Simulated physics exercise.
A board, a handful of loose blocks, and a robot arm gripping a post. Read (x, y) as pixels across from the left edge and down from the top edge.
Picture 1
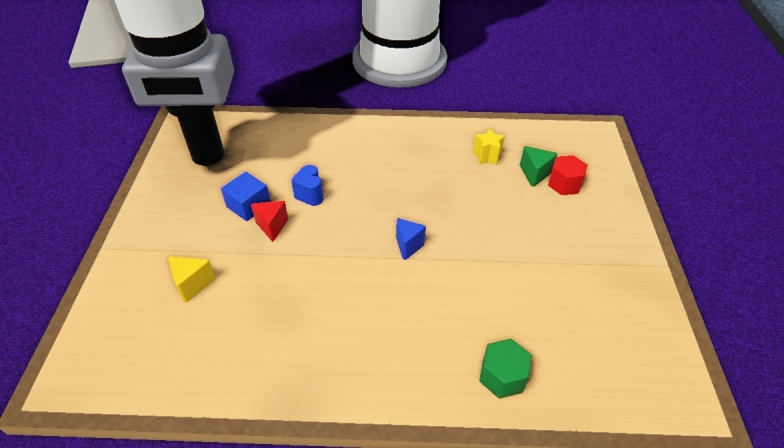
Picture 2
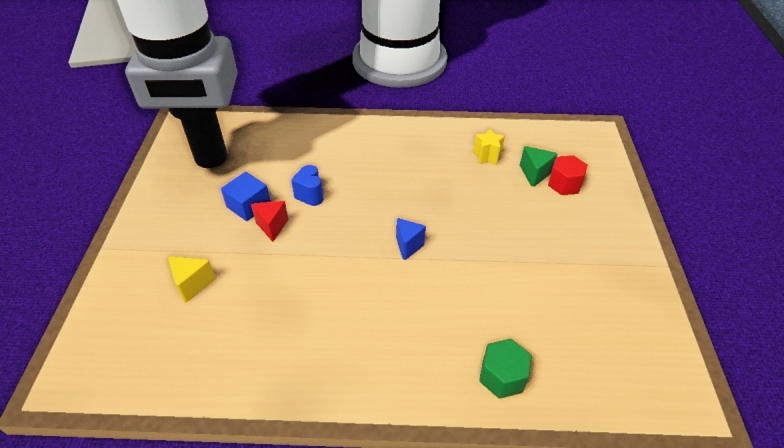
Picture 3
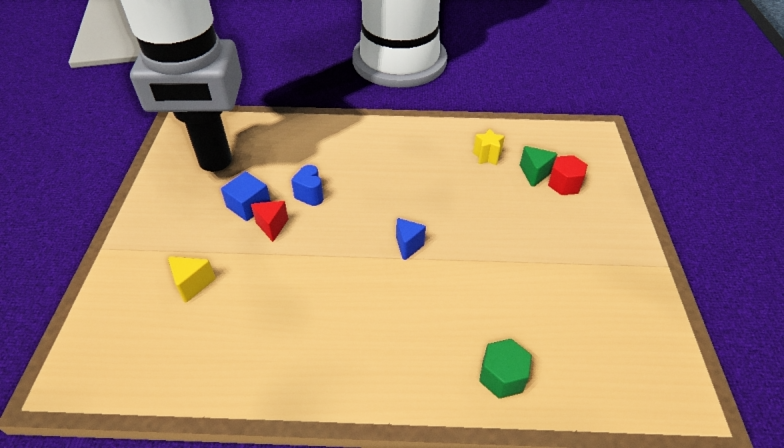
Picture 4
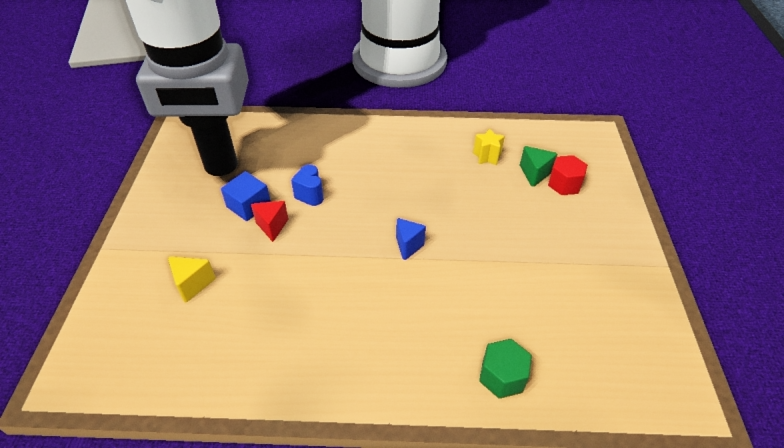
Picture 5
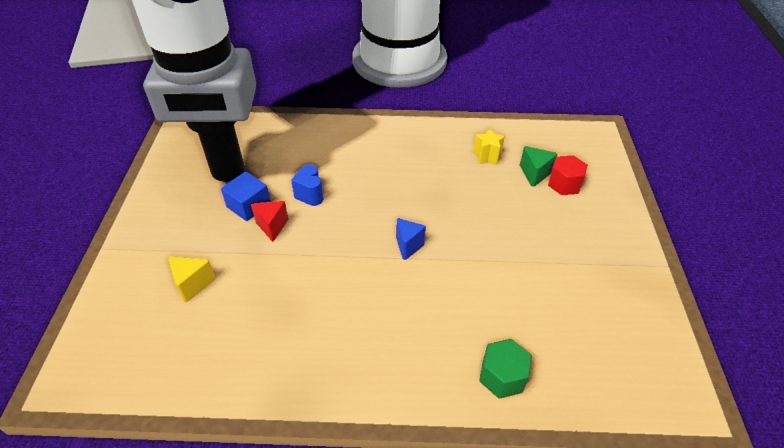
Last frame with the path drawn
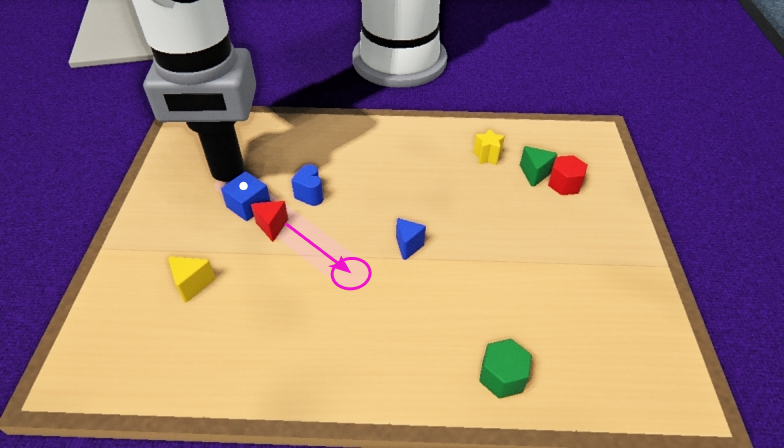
Robot arm gripping a black post inching slightly right and down across a wooden board, the scattered coloured blocks staying still.
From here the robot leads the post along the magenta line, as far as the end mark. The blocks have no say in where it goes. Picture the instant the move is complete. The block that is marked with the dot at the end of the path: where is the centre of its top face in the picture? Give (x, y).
The block that is marked with the dot ends near (296, 259).
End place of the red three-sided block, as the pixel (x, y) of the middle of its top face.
Its top centre is at about (282, 285).
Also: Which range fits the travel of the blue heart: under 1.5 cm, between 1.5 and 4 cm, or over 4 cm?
Below 1.5 cm.
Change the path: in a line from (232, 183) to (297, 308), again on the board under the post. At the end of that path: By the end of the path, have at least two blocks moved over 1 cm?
Final answer: Yes.
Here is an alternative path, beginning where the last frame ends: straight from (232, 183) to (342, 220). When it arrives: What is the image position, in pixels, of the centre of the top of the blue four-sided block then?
Expect it around (266, 206).
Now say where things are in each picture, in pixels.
In the first frame, tip of the post (208, 155), middles of tops, blue four-sided block (244, 186), red three-sided block (268, 209), blue heart (307, 176).
In the second frame, post (211, 158), nothing pushed.
In the third frame, post (216, 161), nothing pushed.
In the fourth frame, post (221, 165), nothing pushed.
In the fifth frame, post (228, 171), blue four-sided block (244, 186), red three-sided block (268, 209), blue heart (307, 176).
The line goes from (232, 183) directly to (351, 273); the dot is on the blue four-sided block.
On the path given first. One third of the way, post (266, 199); blue four-sided block (268, 217), turned 40° clockwise; red three-sided block (280, 238).
Two thirds of the way, post (306, 228); blue four-sided block (293, 251), turned 75° clockwise; red three-sided block (286, 276), turned 35° clockwise.
At the end, post (350, 262); blue four-sided block (296, 259), turned 90° clockwise; red three-sided block (282, 285), turned 45° clockwise; blue heart unmoved.
